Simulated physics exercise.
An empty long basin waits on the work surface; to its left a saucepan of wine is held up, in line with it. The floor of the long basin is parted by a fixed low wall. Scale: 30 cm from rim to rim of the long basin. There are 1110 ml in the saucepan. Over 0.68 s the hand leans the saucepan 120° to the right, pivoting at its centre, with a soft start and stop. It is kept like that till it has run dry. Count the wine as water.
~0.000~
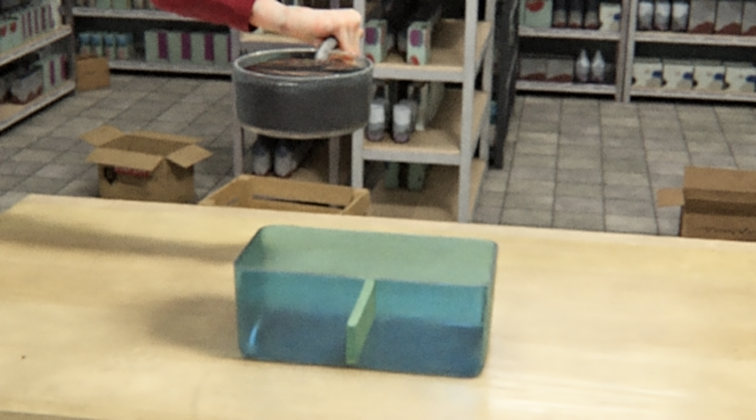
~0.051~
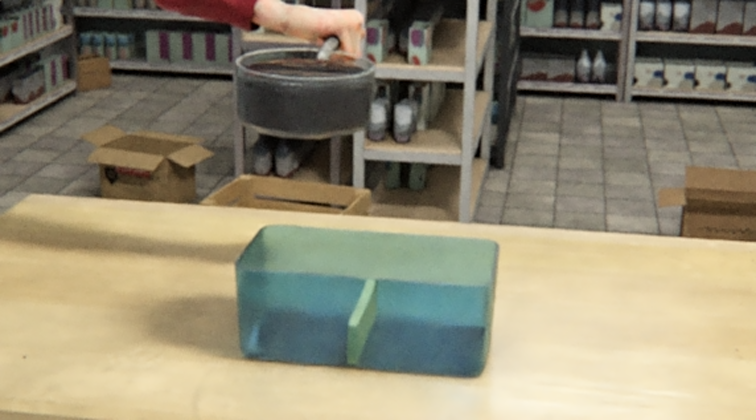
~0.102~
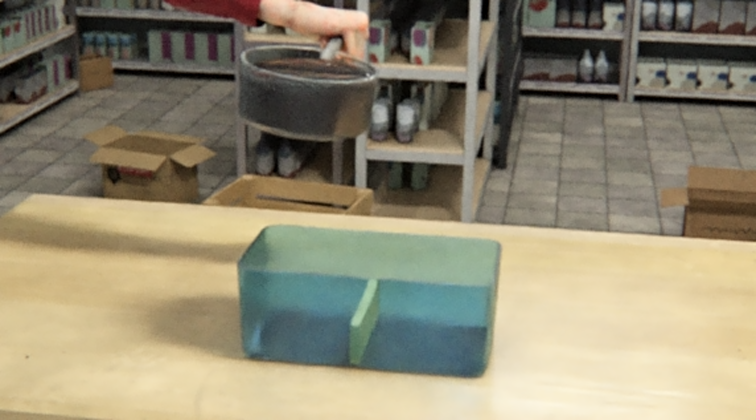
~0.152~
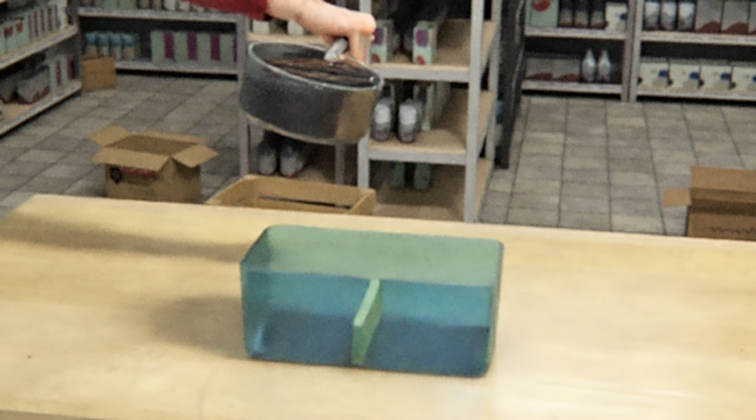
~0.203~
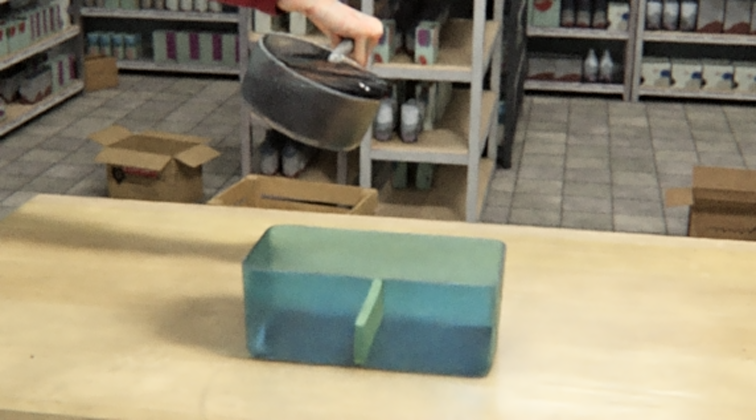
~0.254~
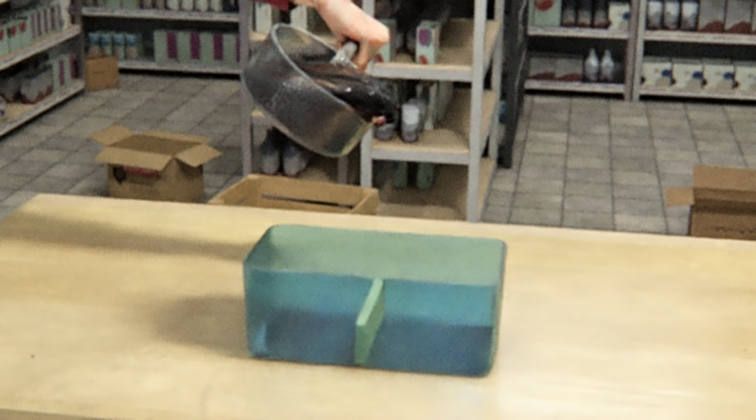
A hand in a red sleeve grips a dark, glassy round pan of dark liquid above a pale wooden table, seen from slightly above in a store aisle with stocked shelves, grey floor tiles and open cardboard boxes. Below it sits a translucent blue-green rectangular basin with a low green divider inside. The hand tilts the pan steadily rightward, from level to a marked slant, while the view barely shifts.
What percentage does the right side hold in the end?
Roughly 68 per cent is past the wall.
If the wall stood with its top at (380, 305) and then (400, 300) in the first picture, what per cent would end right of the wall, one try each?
In turn about 55 and 50 per cent.
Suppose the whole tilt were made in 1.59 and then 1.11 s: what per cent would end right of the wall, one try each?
In turn about 90 and 85 per cent.
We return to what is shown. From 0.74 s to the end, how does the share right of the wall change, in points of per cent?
It goes up by about 7.
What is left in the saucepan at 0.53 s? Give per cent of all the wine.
Near 12 in a hundred.
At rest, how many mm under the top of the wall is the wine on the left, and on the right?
Some 36 mm on the left and 18 mm on the right.
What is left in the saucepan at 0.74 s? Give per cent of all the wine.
About 1 per cent.
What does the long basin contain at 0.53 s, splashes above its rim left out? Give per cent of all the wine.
Near 38 in a hundred.
Then, 0.53 s in, the tilt is 107° and 12 per cent is still to pour, 0 is left of the wall and 37 right of it.
Then, 0.74 s in, the tilt is 120° and 1 per cent is still to pour, 13 is left of the wall and 61 right of it.
Then, 0.95 s in, the tilt is 120° and 0 per cent is still to pour, 21 is left of the wall and 74 right of it.
Then, 1.18 s in, the tilt is 120° and 0 per cent is still to pour, 25 is left of the wall and 69 right of it.
Finally, 27 per cent lies left of the wall, 68 right of it and 6 outside.
